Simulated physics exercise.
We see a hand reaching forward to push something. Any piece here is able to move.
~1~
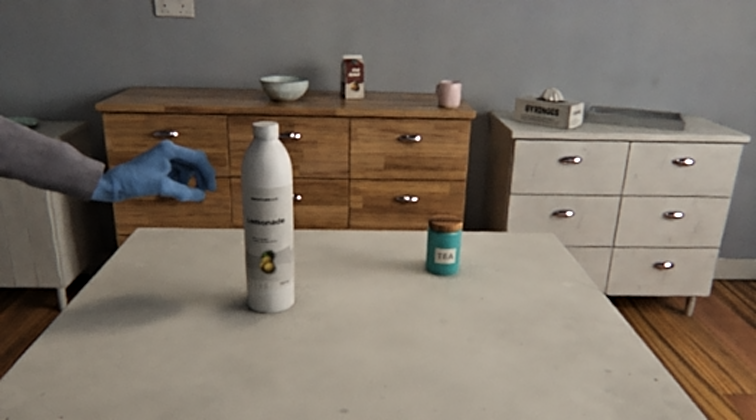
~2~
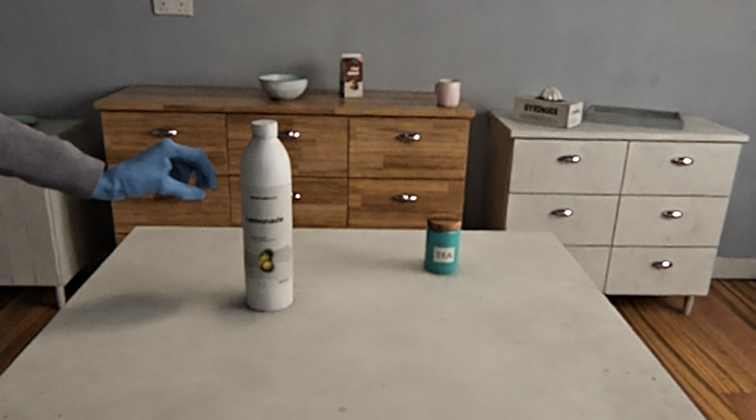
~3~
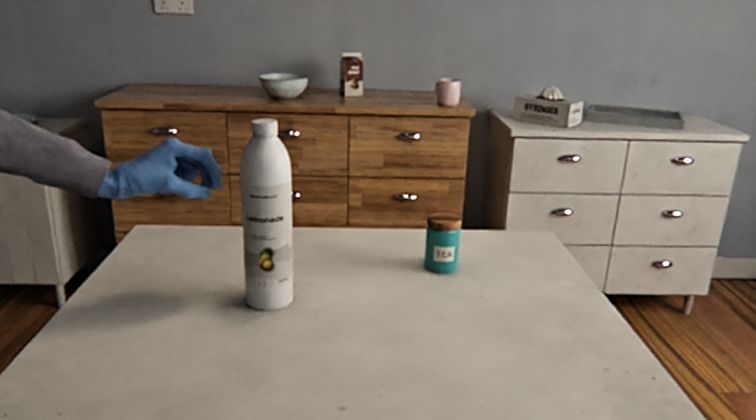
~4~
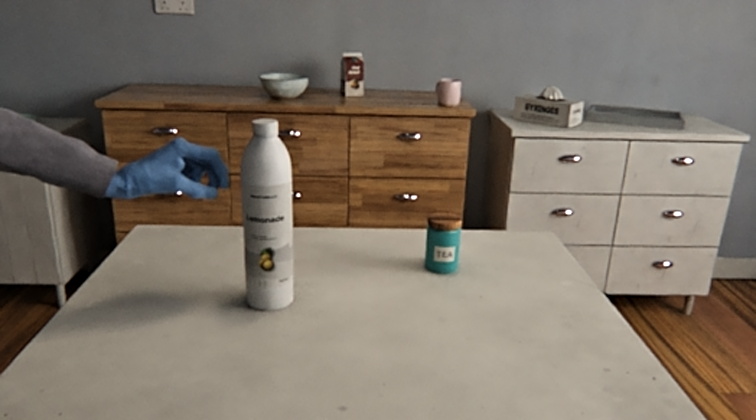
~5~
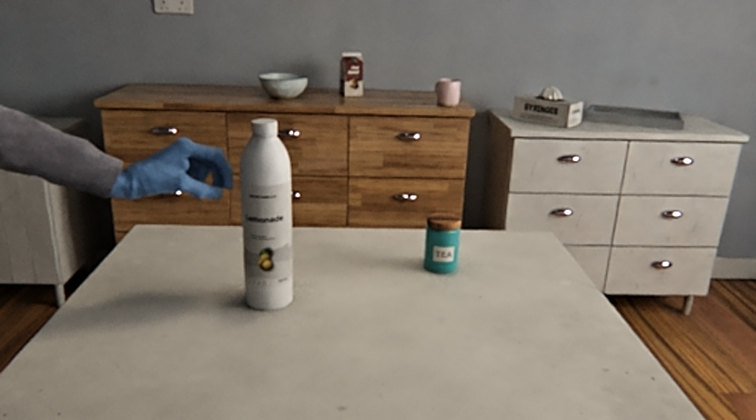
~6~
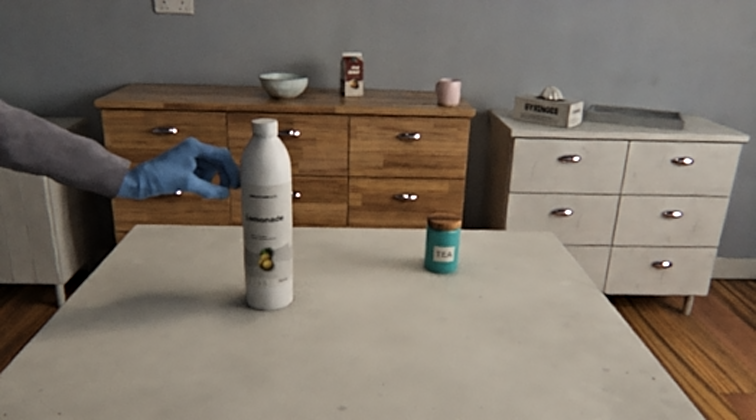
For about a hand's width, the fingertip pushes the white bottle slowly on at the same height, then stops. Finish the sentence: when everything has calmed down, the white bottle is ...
When everything has calmed down, the white bottle is knocked over.
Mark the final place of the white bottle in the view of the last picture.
End point in the final view: About (389, 280).
Then, 0.50 s on from there, white bottle turned 10° from how it was put near (283, 212).
Then, 1.10 s on from there, white bottle turned 37° from how it was put near (329, 220).
Then, 1.20 s on from there, white bottle turned 59° from how it was put near (360, 240).
Then, 1.30 s on from there, white bottle on its side near (388, 280).
In the end, toppled on the table, white bottle. At the end, from the last picture's camera, white bottle near (389, 280).
